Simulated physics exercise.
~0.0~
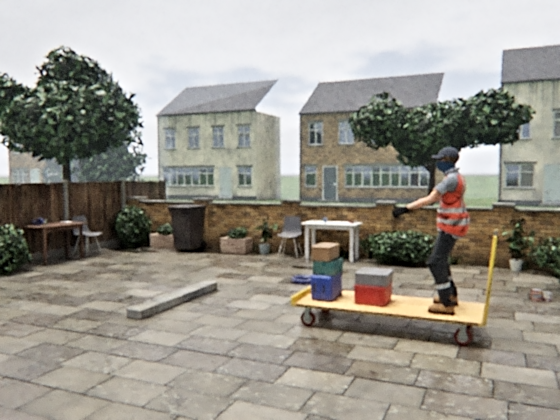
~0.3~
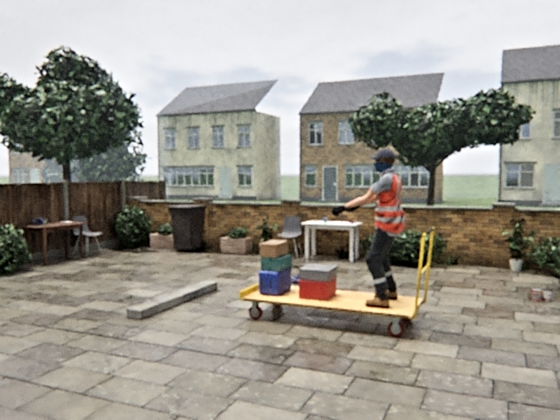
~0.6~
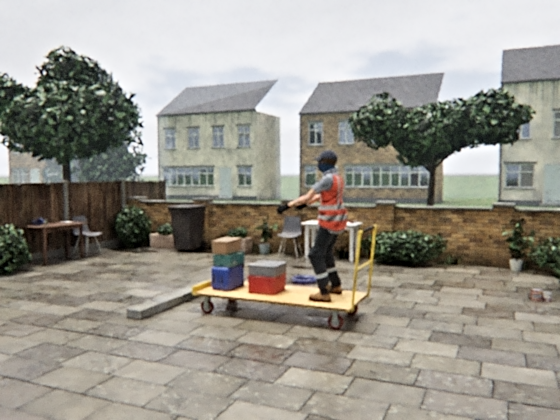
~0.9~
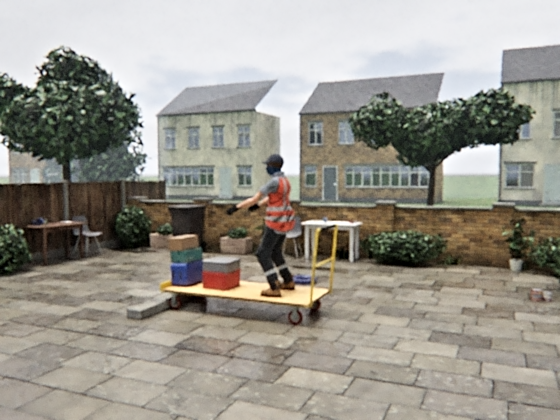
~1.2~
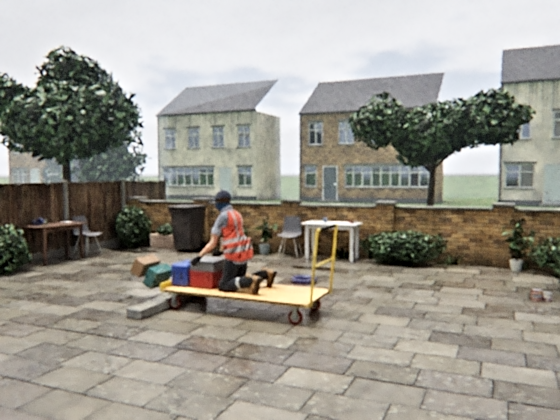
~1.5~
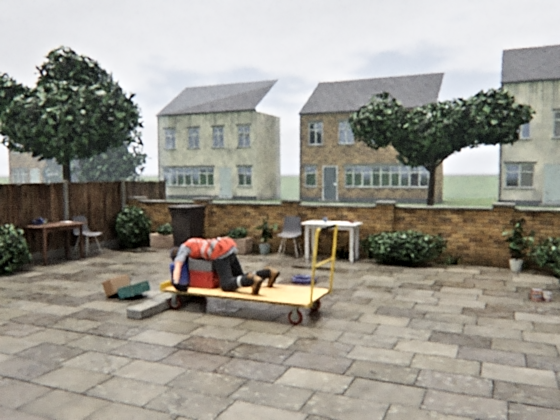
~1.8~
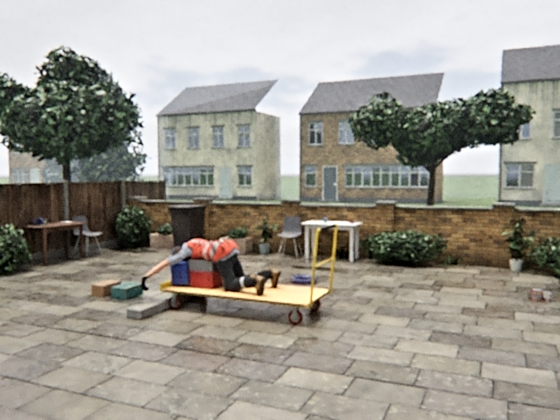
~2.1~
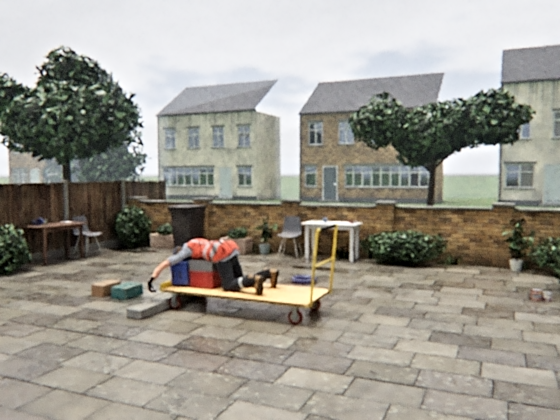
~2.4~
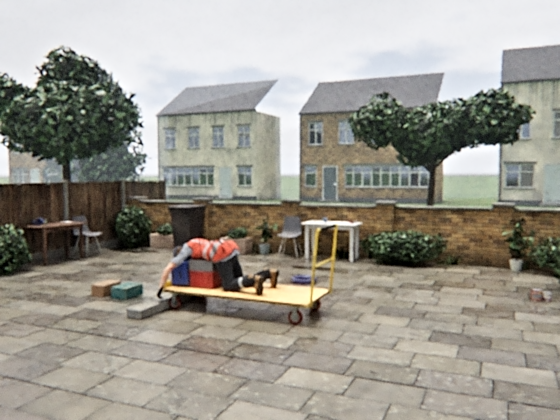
Worker in orange vest riding a yellow trolley left into a low kerb, pitching face down over boxes as two tumble off.
